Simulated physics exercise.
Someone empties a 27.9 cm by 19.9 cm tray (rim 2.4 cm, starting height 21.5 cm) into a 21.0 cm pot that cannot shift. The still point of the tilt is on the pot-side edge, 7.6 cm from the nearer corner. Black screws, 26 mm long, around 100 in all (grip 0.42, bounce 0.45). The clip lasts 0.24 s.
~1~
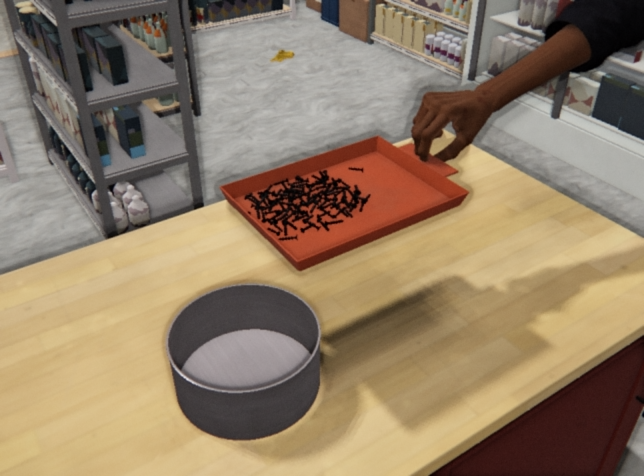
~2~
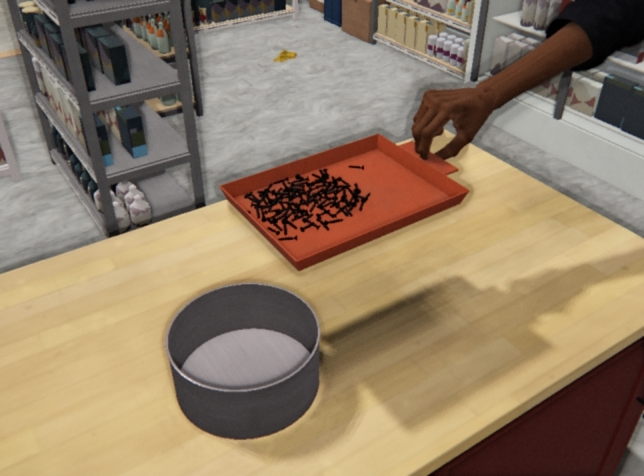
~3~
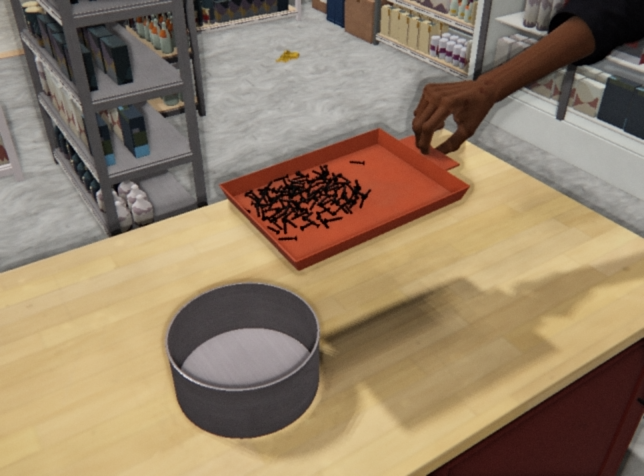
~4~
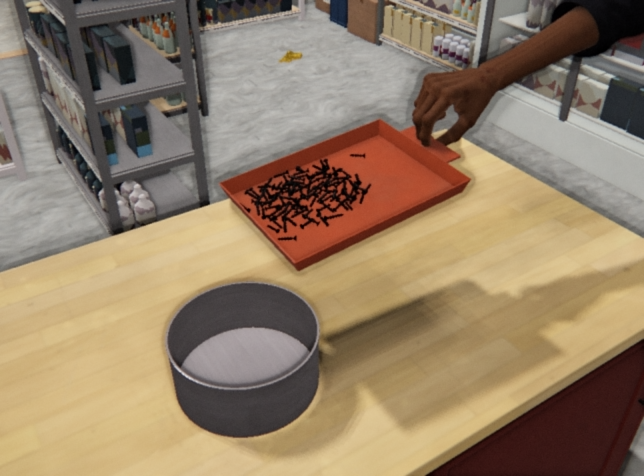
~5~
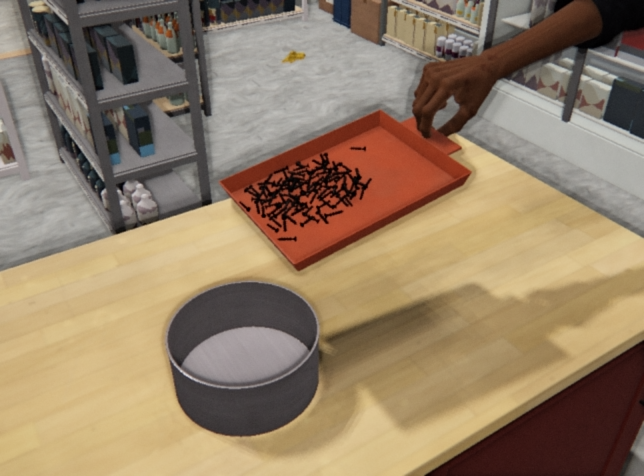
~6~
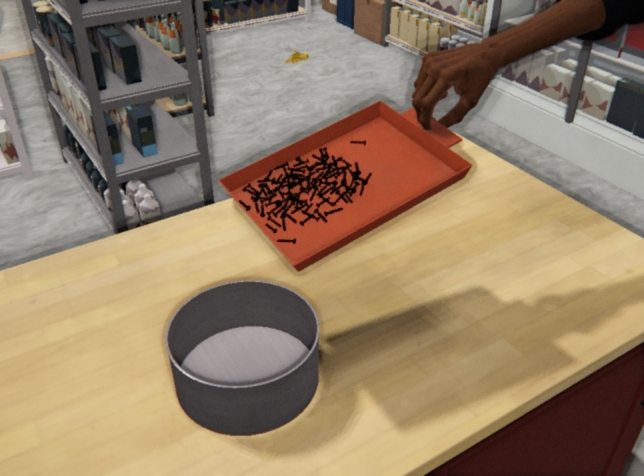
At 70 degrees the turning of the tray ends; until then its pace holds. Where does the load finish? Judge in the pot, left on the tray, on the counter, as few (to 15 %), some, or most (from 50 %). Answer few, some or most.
Pot some, tray most, counter few.
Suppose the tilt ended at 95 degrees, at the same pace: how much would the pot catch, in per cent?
In that case some 100 per cent.
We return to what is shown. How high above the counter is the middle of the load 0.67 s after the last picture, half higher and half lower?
Roughly 24 cm.
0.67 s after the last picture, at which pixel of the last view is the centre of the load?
At about (271, 227).
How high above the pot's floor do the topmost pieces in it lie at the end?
About 1.0 cm.
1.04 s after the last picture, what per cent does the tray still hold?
Some 90 per cent of the load.
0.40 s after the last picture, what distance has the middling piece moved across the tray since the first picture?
Roughly 5 cm.
Then, 0.40 s after the last picture, tilt 40 degrees; the tray holds 100 %, the pot 0 %.
Then, 0.67 s after the last picture, tilt 59 degrees; the tray holds 100 %, the pot 0 %.
Then, 1.04 s after the last picture, tilt 70 degrees; the tray holds 90 %, the pot 5 %.
In the end, pot 35 %, tray 65 %, counter 0 %.
